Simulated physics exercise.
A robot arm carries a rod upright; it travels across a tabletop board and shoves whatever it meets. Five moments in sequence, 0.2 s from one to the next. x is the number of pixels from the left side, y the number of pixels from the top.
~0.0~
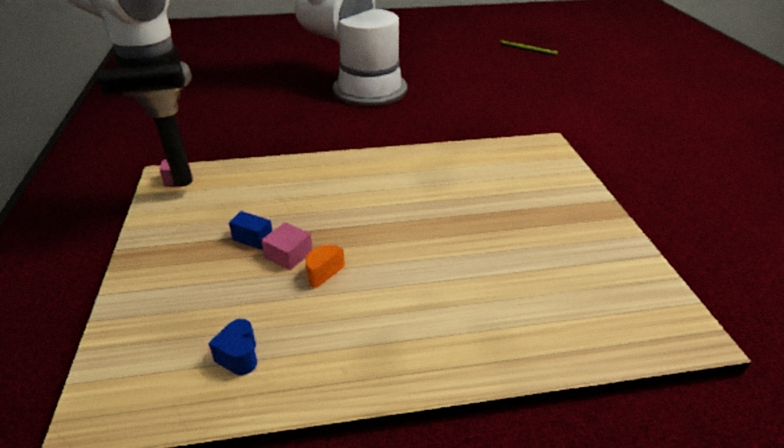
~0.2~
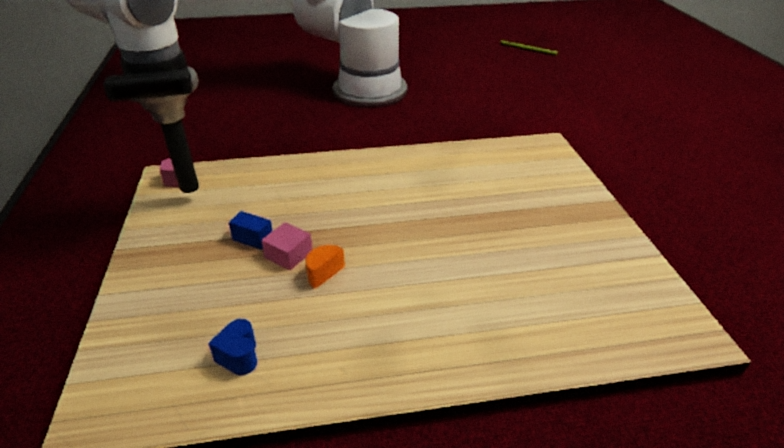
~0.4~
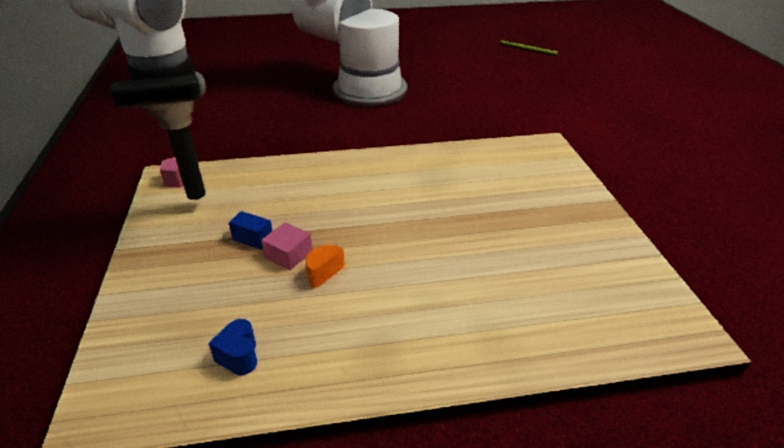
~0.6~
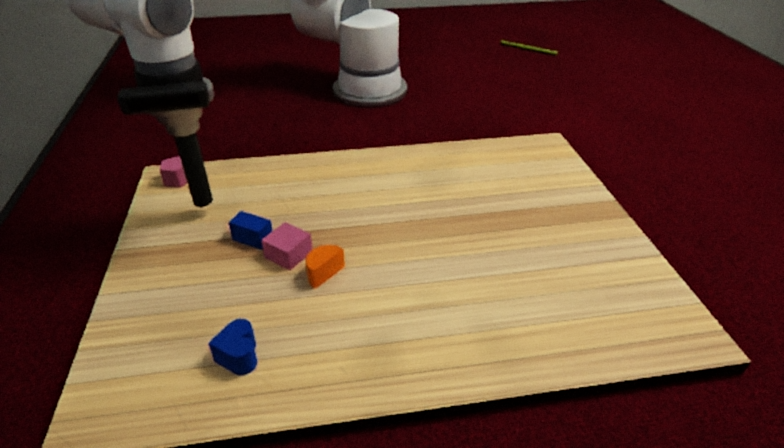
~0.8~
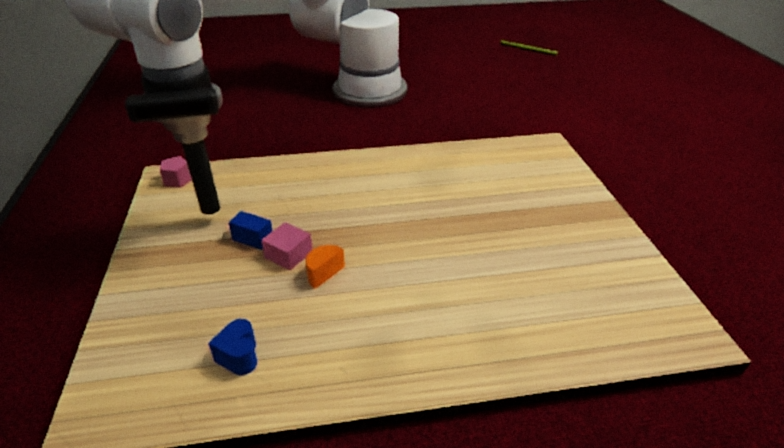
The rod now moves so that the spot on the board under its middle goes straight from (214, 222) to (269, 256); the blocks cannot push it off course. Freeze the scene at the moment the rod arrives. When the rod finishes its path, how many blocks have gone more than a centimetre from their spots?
It moves three or more blocks.
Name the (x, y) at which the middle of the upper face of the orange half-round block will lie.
It ends at (357, 263).
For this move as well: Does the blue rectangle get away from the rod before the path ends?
Short answer: No.
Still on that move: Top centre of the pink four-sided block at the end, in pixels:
Its top centre lands on (328, 253).
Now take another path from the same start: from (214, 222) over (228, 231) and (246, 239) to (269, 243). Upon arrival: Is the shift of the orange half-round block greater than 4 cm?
Short answer: No.
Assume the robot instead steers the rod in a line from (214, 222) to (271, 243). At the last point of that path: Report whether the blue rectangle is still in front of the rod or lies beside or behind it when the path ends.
By the time the path ends, the blue rectangle is still sitting right in front of the rod.
The first path, step by step. One third of the way, rod (229, 220); blue rectangle (252, 222).
Two thirds of the way, rod (247, 232); blue rectangle (272, 233); pink four-sided block (304, 244), turned 15° anticlockwise; orange half-round block (329, 257).
At the end, rod (267, 244); blue rectangle (294, 244); pink four-sided block (328, 253), turned 20° anticlockwise; orange half-round block (357, 263), turned 25° anticlockwise.
